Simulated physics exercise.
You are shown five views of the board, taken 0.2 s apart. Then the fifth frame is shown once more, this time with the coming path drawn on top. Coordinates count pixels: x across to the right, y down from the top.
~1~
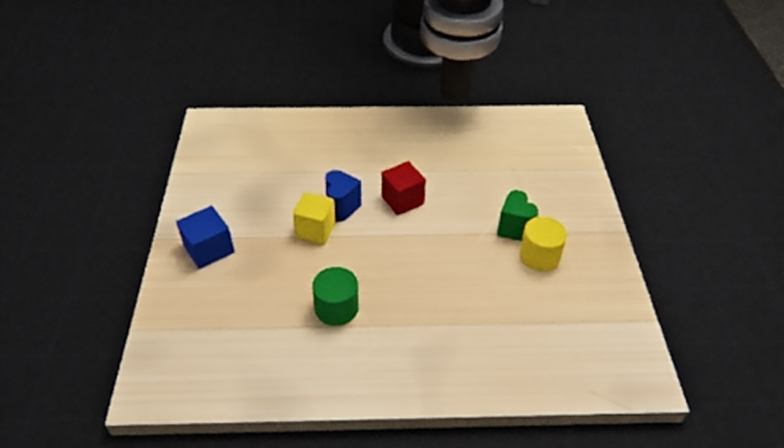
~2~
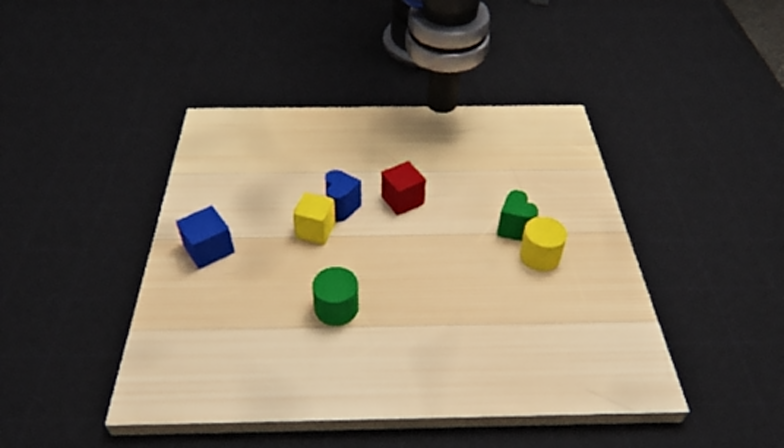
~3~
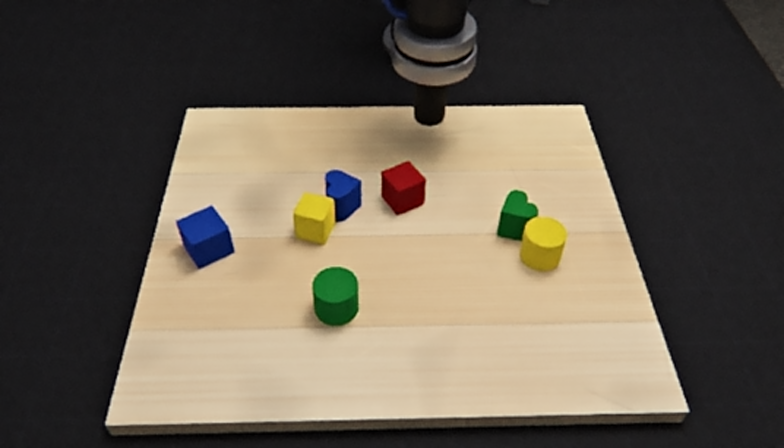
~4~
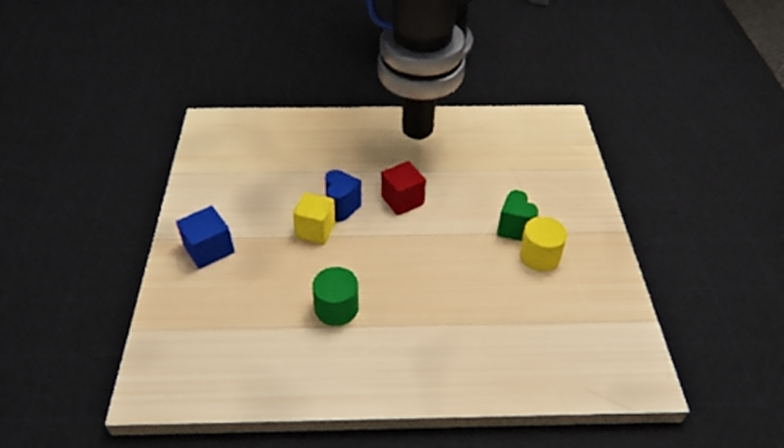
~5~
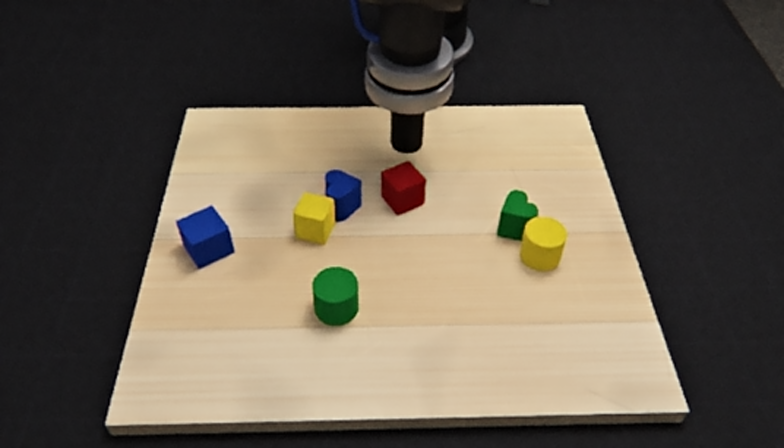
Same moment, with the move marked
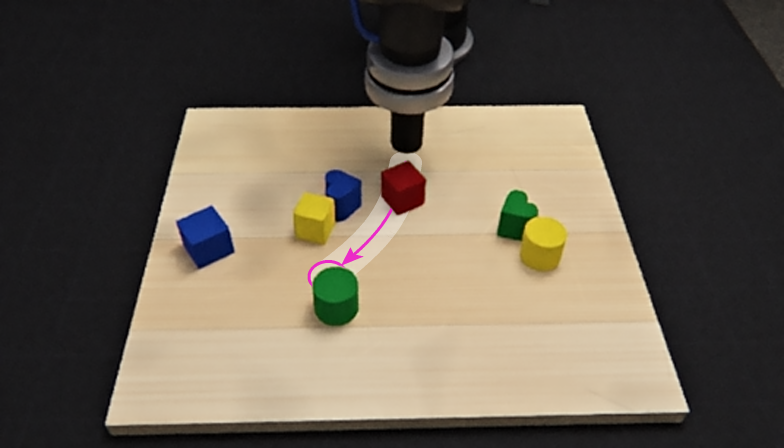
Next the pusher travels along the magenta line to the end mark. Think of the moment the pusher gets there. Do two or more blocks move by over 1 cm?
No, it doesn't check out.
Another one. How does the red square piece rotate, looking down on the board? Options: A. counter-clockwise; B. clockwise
Correct choice: A.
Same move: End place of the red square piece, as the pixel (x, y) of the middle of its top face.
The middle of its upper face will lie at (377, 256).
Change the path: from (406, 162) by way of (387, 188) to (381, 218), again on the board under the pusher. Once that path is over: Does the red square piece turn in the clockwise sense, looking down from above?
That would be a no.
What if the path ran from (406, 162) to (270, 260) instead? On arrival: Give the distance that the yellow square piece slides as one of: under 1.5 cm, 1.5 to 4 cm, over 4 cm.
Range: Over 4 cm.
The line goes from (406, 162) by way of (396, 201) and (370, 239) to (328, 276).
What follows on the original path. One third of the way, pusher (396, 183); red square piece (395, 205).
Two thirds of the way, pusher (369, 222); red square piece (385, 246), turned 40° anticlockwise.
At the end, pusher (326, 258); green disc unmoved; red square piece (377, 256), turned 95° anticlockwise.
